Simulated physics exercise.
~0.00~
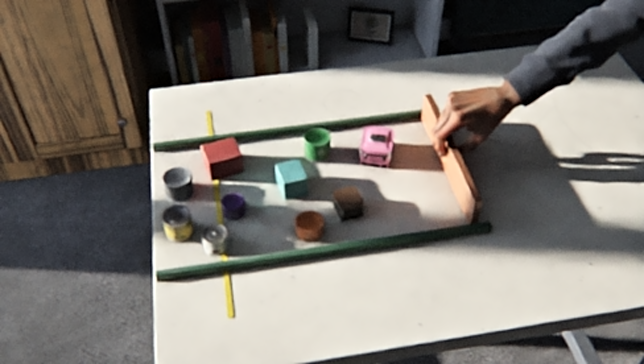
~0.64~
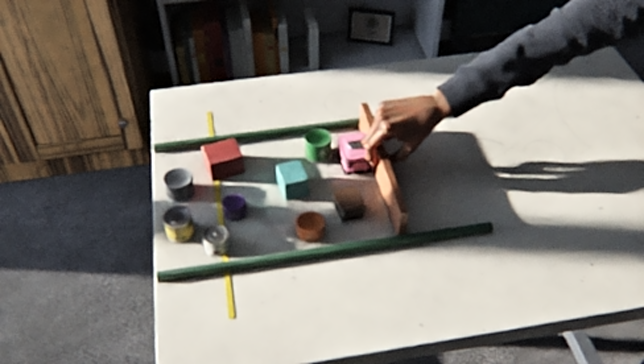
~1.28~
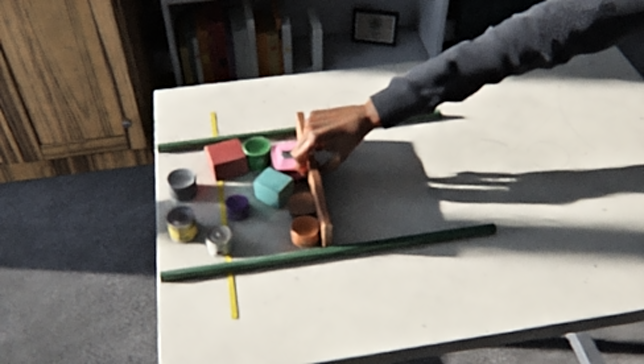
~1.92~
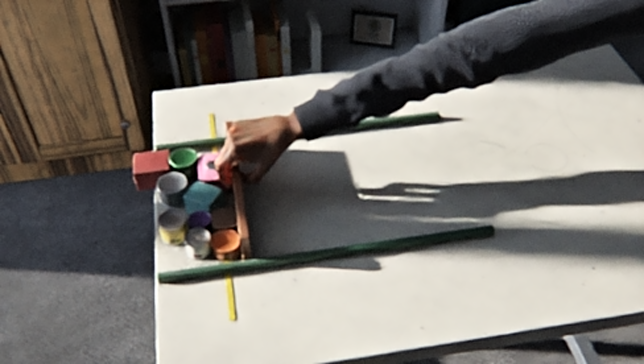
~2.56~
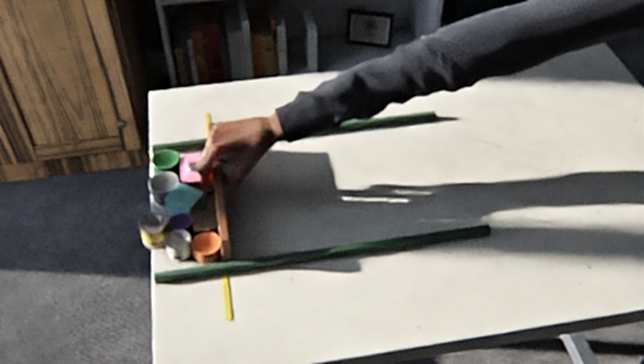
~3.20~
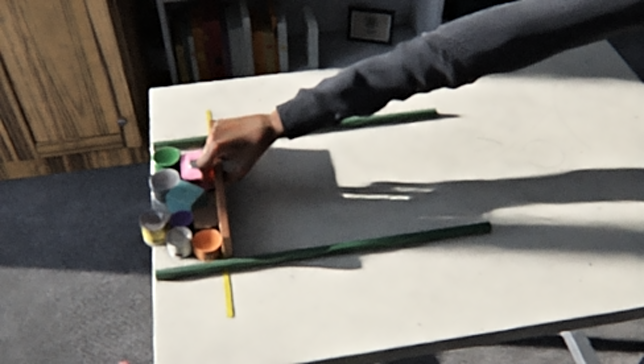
A wooden board, held upright by a hand in a dark sleeve, slides left across a pale table between two green strips. It first closes in on a pink case, then pushes it along with the brown block beside it. The green pot, a teal block and an orange tub are swept up next, bunching toward the yellow tape. The growing cluster crowds against the left edge, where a red block juts out over the side. The red block drops out of sight, and the board stops at the tape with the rest packed at the edge.
